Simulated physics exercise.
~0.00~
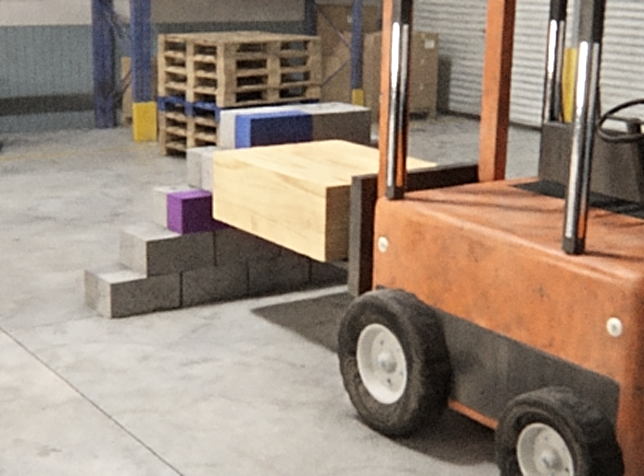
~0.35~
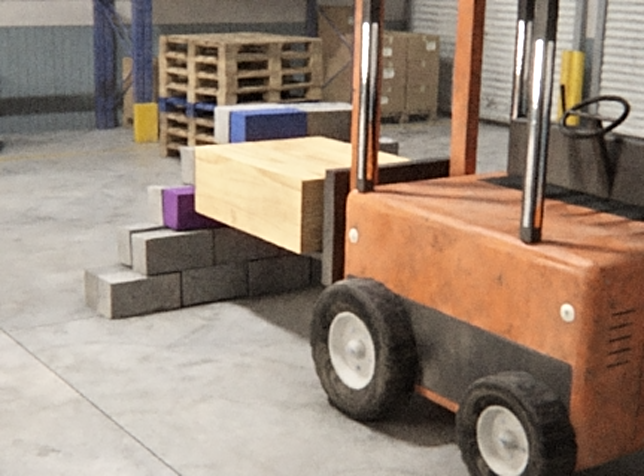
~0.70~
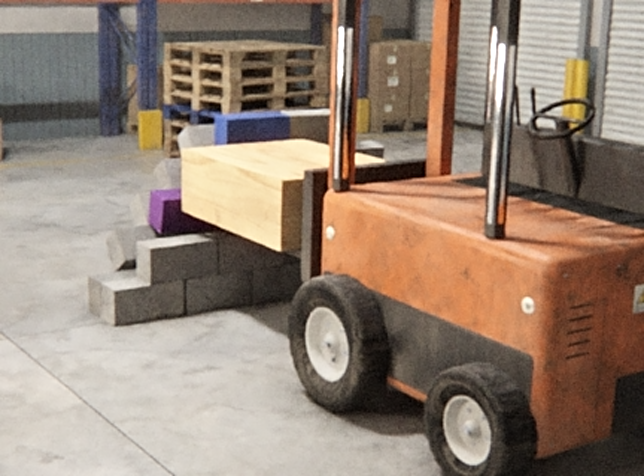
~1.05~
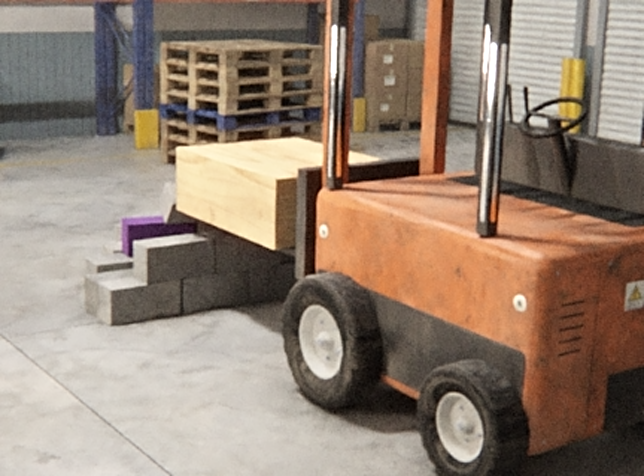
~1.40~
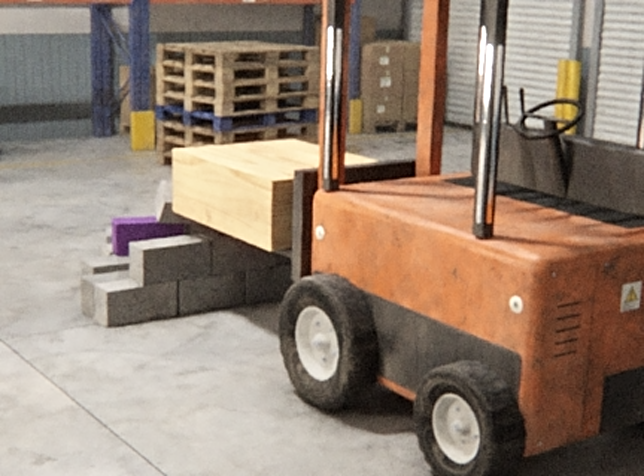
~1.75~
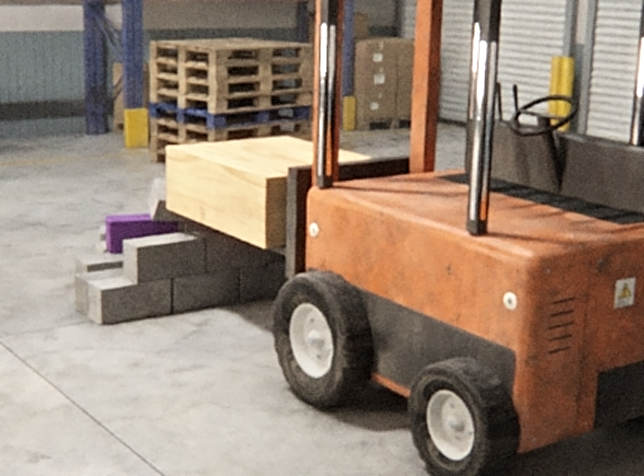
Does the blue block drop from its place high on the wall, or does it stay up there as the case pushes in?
The blue block drops. It goes down with the upper part of the wall and is no longer visible above the case at the end.
